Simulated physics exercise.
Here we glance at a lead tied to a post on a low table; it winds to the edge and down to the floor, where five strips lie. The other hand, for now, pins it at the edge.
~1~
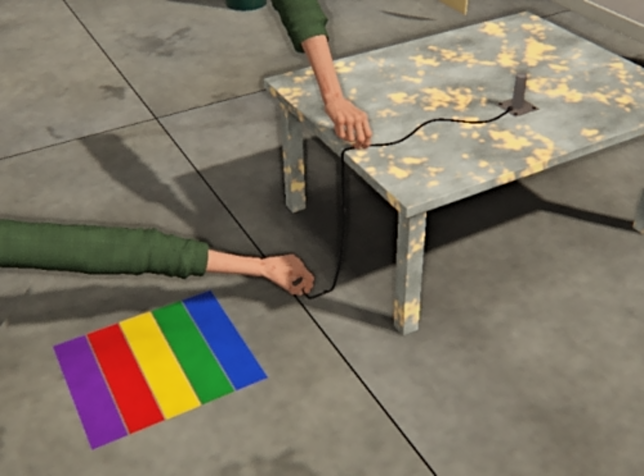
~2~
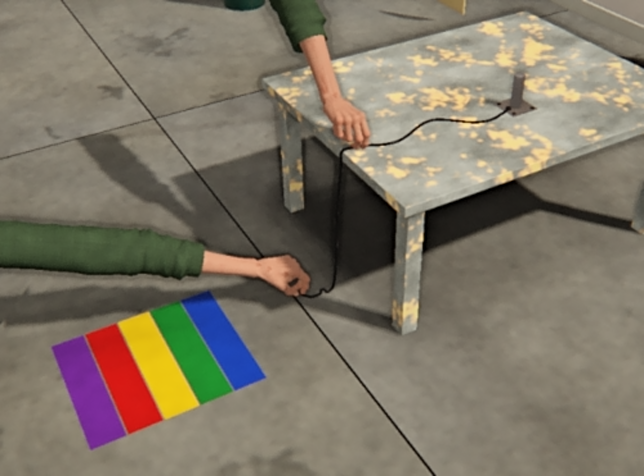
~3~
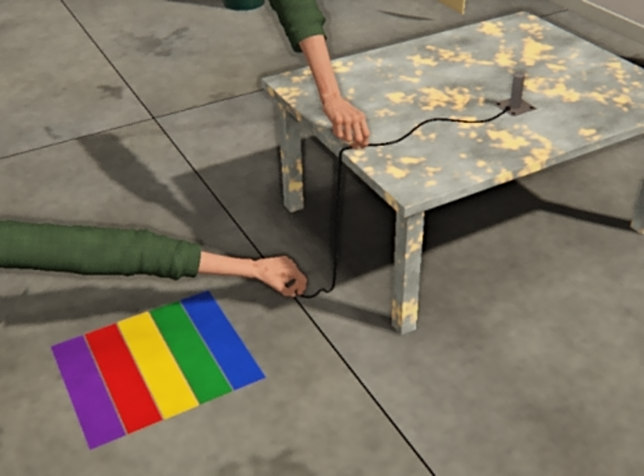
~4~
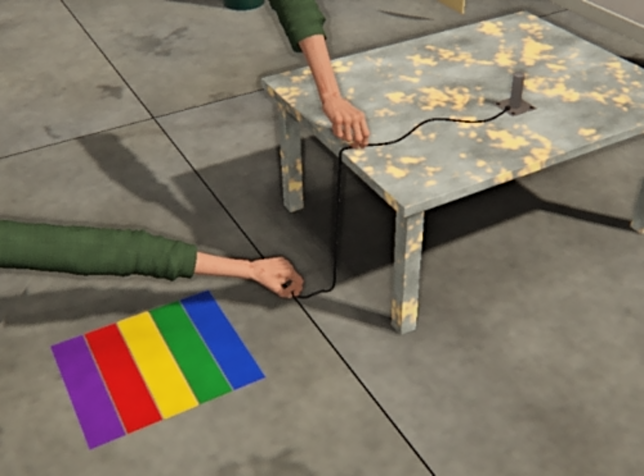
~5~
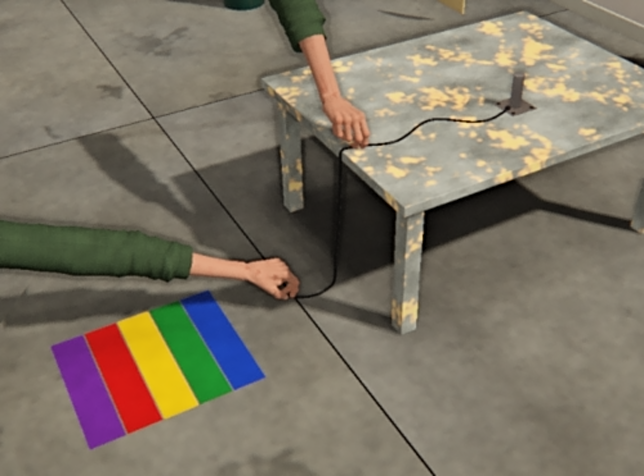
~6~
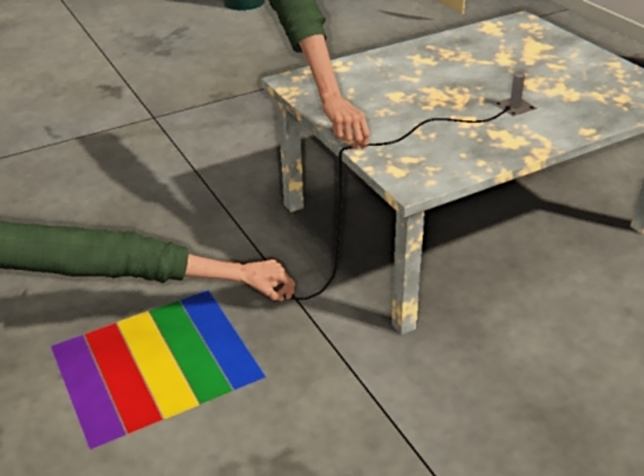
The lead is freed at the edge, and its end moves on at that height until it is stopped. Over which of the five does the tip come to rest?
Over the green one.
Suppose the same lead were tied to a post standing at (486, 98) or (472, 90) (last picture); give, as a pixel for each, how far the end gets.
The spots are about (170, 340) and (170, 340).
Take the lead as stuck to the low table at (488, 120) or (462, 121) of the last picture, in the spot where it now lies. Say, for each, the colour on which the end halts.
Colour per try: Green / green.
Early on, end near (248, 310); short of the strips.
Midway, end near (207, 326); over blue.
At the end of the slack, end near (183, 335); over green. Over green.
